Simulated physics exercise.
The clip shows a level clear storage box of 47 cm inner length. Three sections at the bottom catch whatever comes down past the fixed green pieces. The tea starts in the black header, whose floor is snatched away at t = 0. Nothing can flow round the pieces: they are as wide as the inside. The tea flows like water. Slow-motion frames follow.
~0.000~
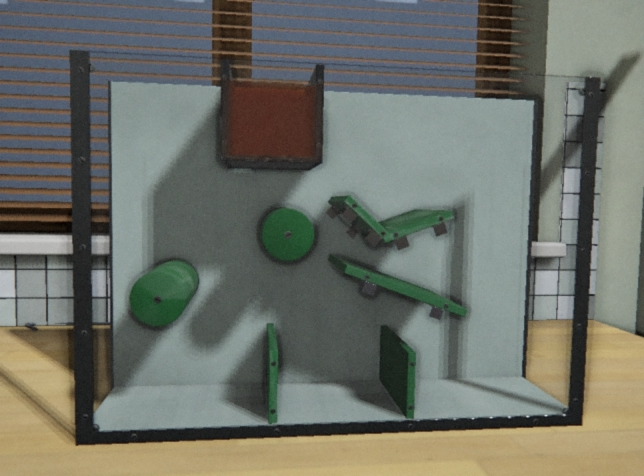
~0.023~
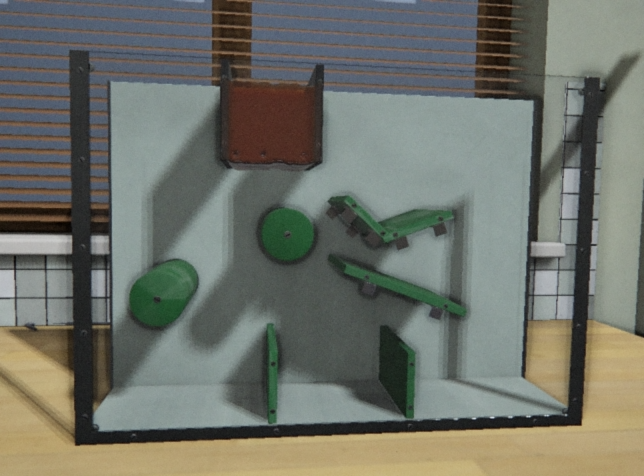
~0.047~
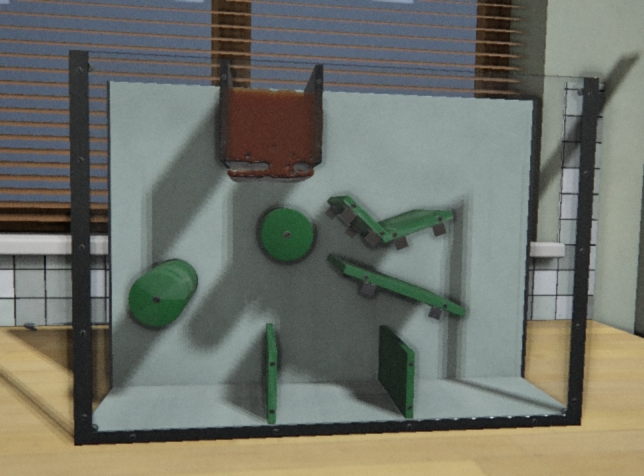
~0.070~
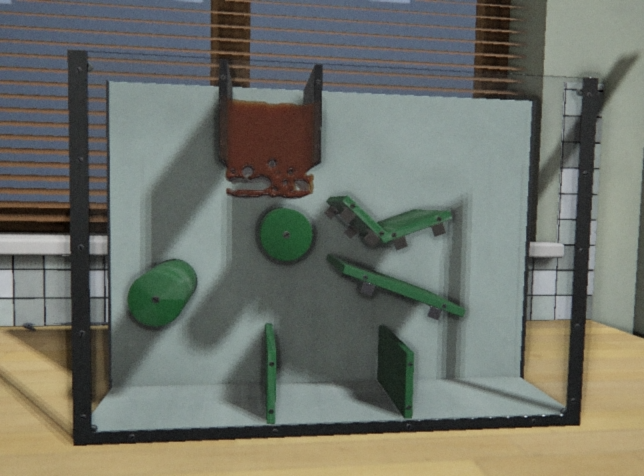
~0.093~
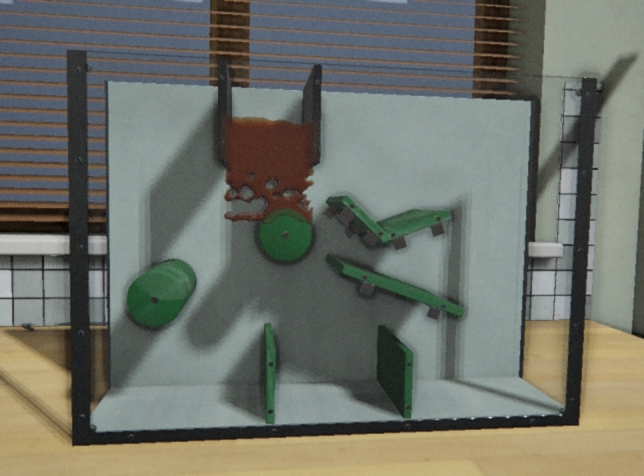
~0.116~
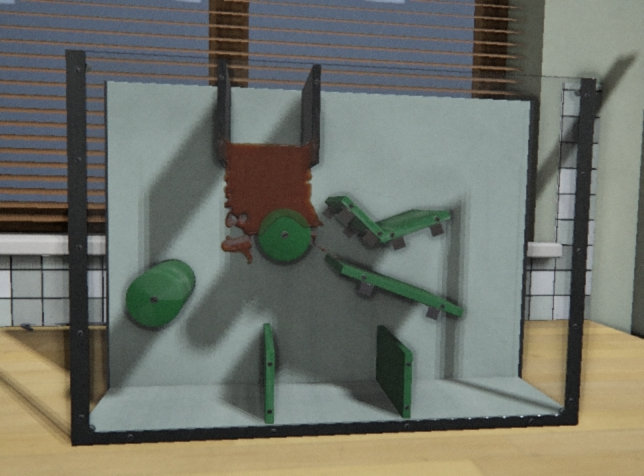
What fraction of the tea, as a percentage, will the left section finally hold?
Close to 65 per cent of it.
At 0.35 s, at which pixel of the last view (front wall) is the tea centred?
Near (260, 370).
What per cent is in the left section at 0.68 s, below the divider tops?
Some 60 per cent.
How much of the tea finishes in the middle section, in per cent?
Near 22 in a hundred.
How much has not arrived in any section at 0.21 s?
Near 65 in a hundred.
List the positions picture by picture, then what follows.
In the first picture, bottom of the tea (301, 156); top (275, 84); the piece under the header is centred near (288, 235); divider tops at (274, 353) and (412, 354).
In the second picture, bottom of the tea (298, 163); top (280, 85).
In the third picture, bottom of the tea (297, 177); top (291, 92).
In the fourth picture, bottom of the tea (257, 195); top (306, 105); below the header it spans (227, 173) to (312, 193).
In the fifth picture, bottom of the tea (260, 221); top (258, 121); below the header it spans (226, 179) to (311, 213).
In the sixth picture, bottom of the tea (249, 256); top (236, 144); below the header it spans (225, 203) to (323, 225).
By 0.21 s the sections hold 33, 4 and 0 per cent, with 63 still above them.
By 0.35 s the sections hold 45, 17 and 12 per cent, with 26 still above them.
By 0.68 s the sections hold 59, 22 and 14 per cent, with 4 still above them.
At rest it is 63 per cent left, 22 middle, 14 right.
